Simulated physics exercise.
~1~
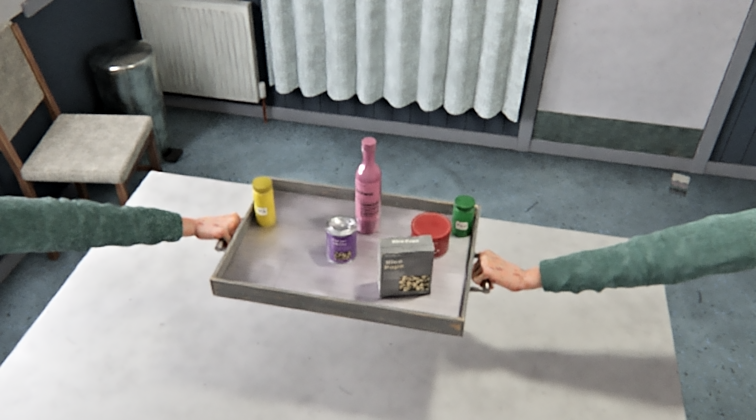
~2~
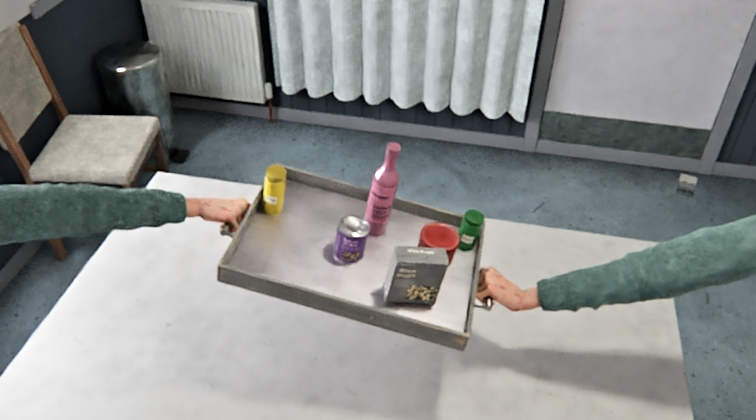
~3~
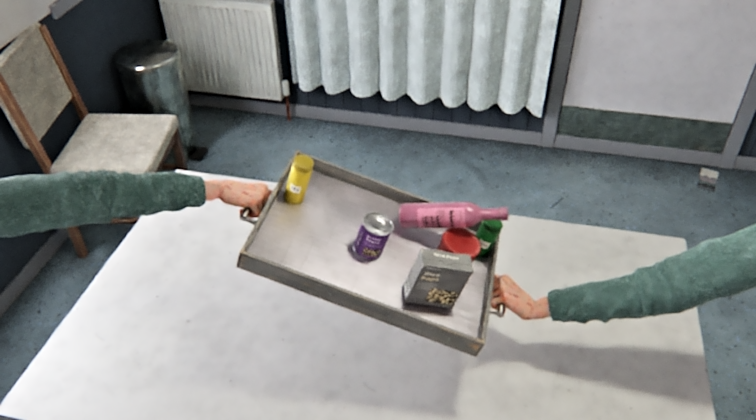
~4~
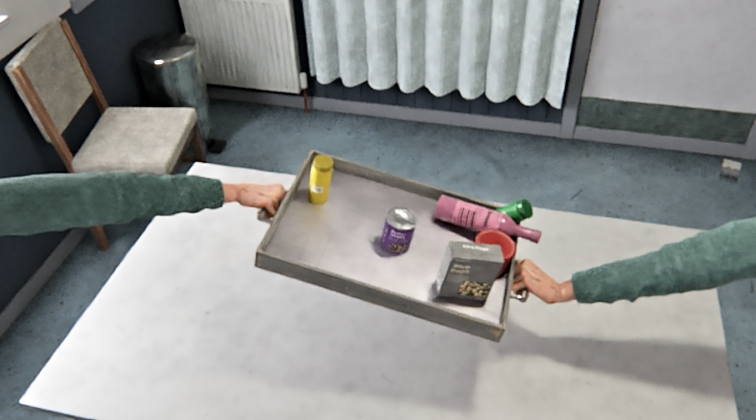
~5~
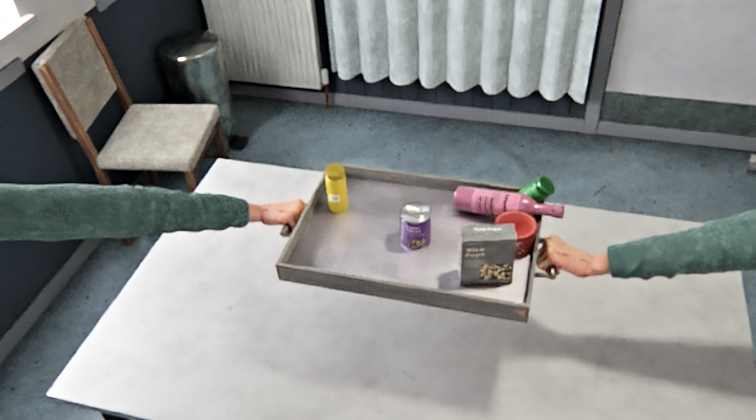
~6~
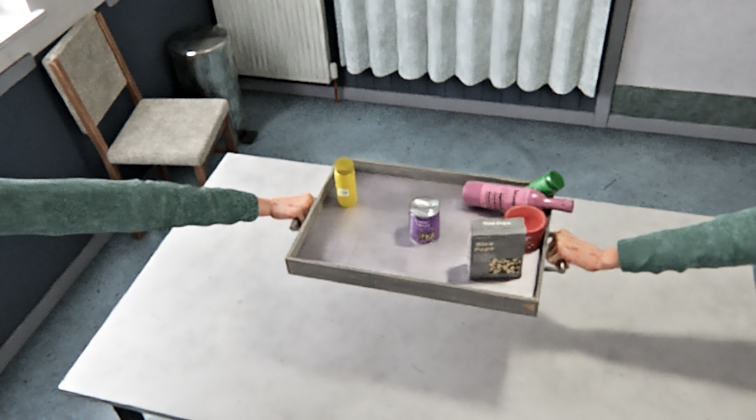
A tall pink bottle toppled toward the right end of a tray as two hands dipped that side, knocking over a green shaker; the hands then leveled the tray, leaving both lying beside a red tub while the yellow shaker, purple tin and grey packet stood upright.
